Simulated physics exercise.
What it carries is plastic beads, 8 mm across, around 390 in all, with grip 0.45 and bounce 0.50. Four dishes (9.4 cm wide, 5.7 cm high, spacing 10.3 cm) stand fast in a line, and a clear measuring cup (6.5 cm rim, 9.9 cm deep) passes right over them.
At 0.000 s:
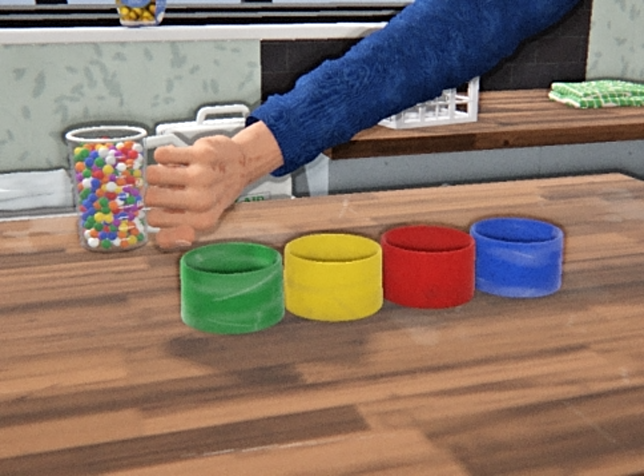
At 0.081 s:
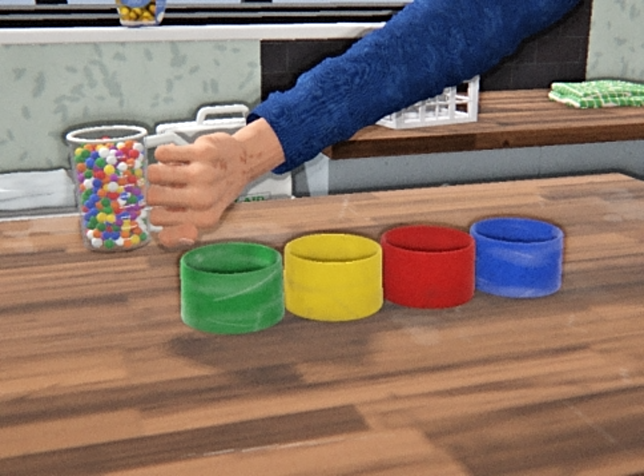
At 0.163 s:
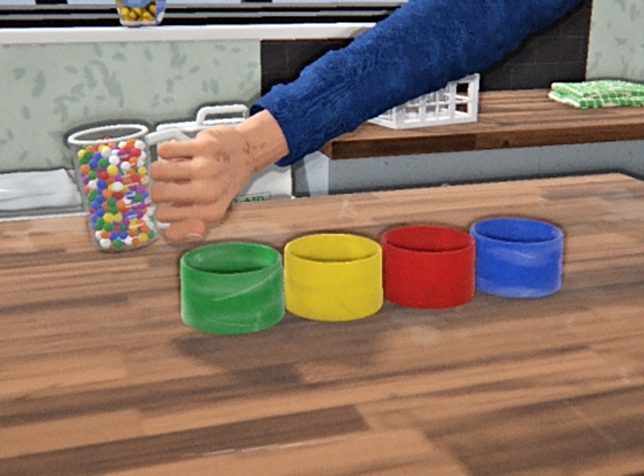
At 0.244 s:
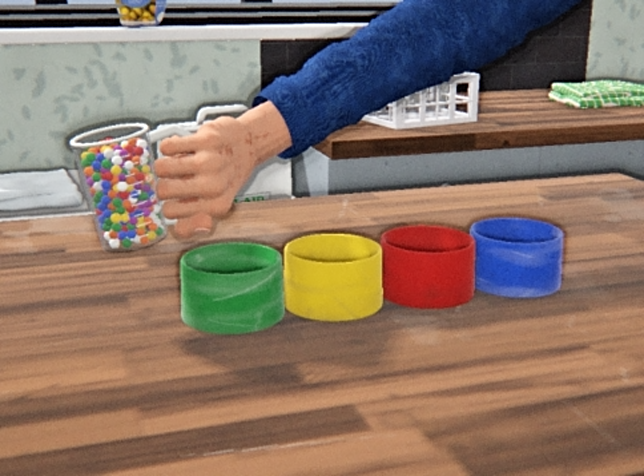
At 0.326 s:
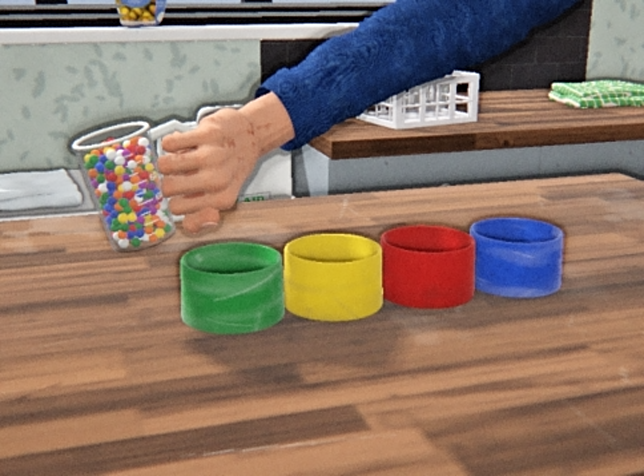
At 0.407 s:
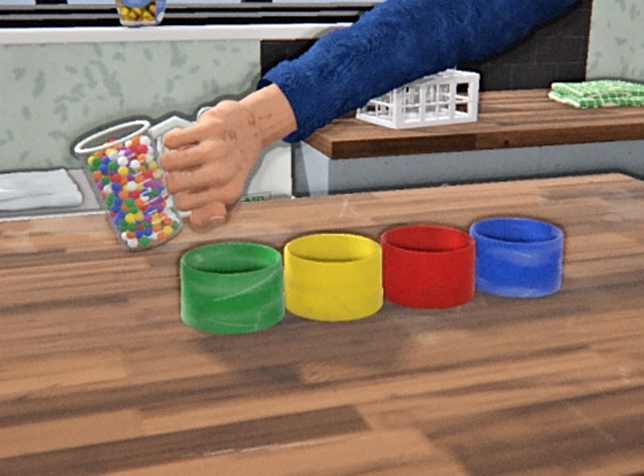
A clear cup of colorful beads, held by a hand in a fuzzy blue sleeve, shifted slightly right and gradually tilted, its base swinging toward the green, yellow, red and blue dishes sitting still on the wooden counter.
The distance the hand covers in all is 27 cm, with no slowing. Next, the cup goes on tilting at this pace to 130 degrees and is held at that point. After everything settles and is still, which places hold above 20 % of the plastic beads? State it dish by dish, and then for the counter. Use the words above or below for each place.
Red dish: Below; blue dish: Below; green dish: Above; yellow dish: Below; counter: Above.
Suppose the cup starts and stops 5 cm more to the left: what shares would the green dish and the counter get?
Then I'd expect green at 0 and the counter at 100.
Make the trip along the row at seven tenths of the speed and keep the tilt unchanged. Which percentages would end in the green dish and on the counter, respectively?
Green 0, counter 100.
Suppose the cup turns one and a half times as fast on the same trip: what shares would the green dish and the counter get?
Then green ends at 10 and the counter at 90.
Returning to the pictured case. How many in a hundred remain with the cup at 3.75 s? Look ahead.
Close to 0 in a hundred.
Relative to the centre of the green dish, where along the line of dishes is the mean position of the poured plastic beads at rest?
Close to 5 cm, shifted leftward.
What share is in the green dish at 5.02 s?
By that moment it's near 55 percent.
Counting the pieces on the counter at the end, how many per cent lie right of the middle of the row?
Roughly 0 per cent.
After 2.41 s, tilt 119 degrees; cup holds 30 %, green 25 %.
After 3.75 s, tilt 130 degrees; cup holds 0 %, green 55 %.
After 5.02 s, tilt 130 degrees; cup holds 0 %, green 55 %.
In the end, at 5.3 s, red 0 %, blue 0 %, green 55 %, yellow 0 %, counter 45 %.
